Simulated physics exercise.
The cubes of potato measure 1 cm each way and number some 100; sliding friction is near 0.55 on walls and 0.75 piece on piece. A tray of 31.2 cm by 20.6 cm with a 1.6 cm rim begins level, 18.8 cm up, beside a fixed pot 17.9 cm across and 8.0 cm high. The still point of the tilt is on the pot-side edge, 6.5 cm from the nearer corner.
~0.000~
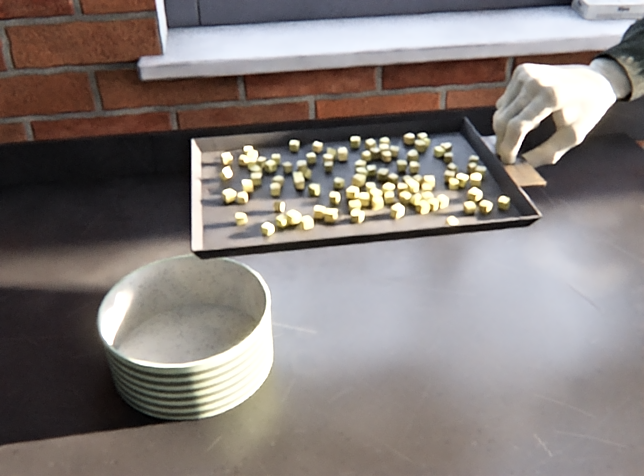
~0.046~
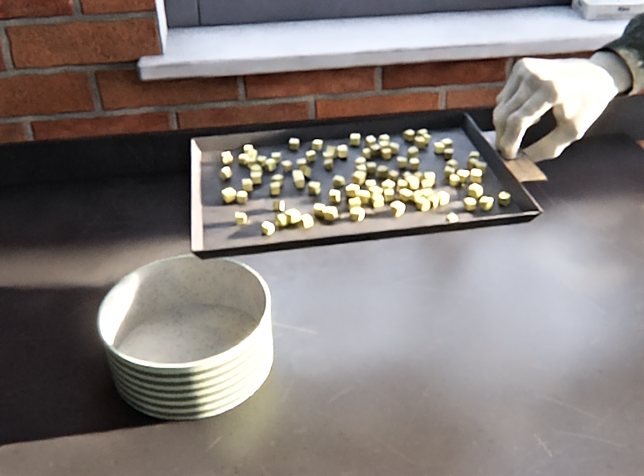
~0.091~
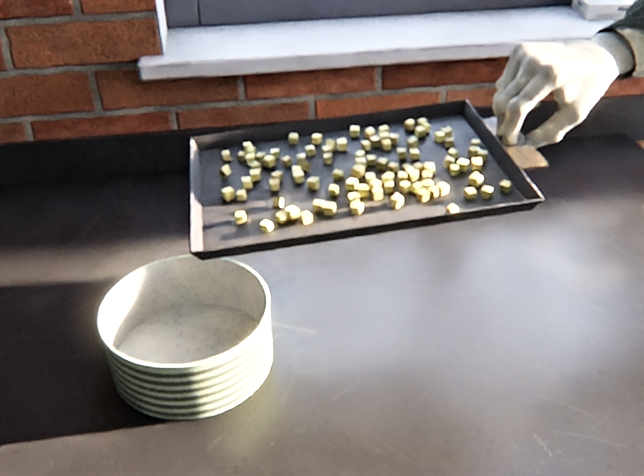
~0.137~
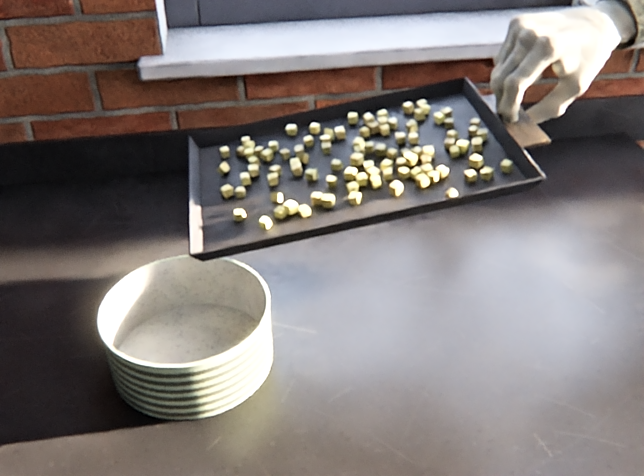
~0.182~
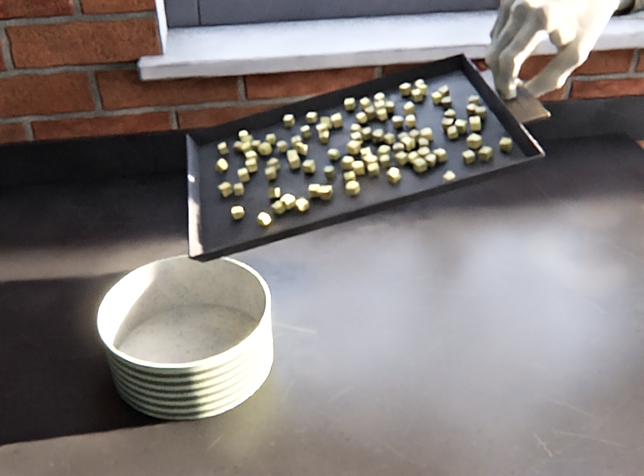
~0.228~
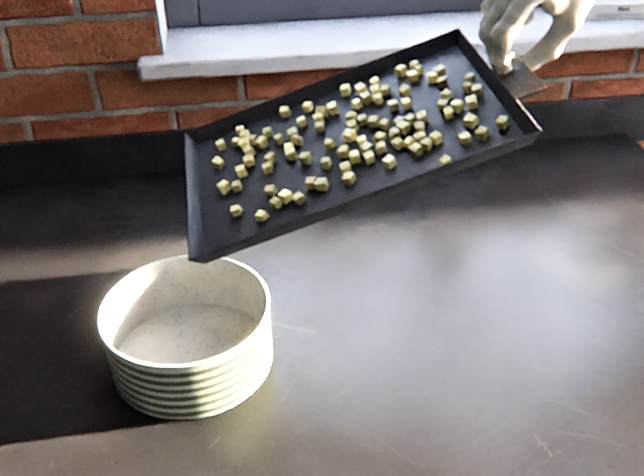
The clip opens on a dark tray scattered with small pale cubes, level above a dark surface beside a round, ribbed pot, with a pale hand at its right end. The hand raises that end, slowly then faster, until the tray slants clearly down toward the pot at left, cubes still spread across it.
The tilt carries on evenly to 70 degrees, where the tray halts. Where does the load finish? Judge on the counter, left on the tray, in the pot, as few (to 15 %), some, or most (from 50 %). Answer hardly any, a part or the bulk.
On the counter: A part; left on the tray: Hardly any; in the pot: The bulk.
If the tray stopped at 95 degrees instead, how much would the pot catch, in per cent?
It would be near 60 per cent.
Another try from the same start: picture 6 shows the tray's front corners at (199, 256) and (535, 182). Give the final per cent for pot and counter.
Pot 30, counter 65.
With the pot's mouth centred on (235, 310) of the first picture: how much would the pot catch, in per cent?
About 20 per cent.
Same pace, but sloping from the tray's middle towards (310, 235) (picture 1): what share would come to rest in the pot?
Some 25 per cent.
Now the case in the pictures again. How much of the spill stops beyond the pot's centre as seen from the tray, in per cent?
Some 100 per cent.
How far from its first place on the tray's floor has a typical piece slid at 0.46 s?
Roughly 1 cm.
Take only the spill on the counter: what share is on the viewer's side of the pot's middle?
About 80 per cent.
Then, at 0.46 s, tilt 45 degrees; the tray holds 100 %, the pot 0 %.
Then, at 0.61 s, tilt 62 degrees; the tray holds 95 %, the pot 0 %.
After 0.89 s, tilt 70 degrees; the tray holds 0 %, the pot 55 %.
At rest (2.2 s), counter 40 %, tray 0 %, pot 60 %.
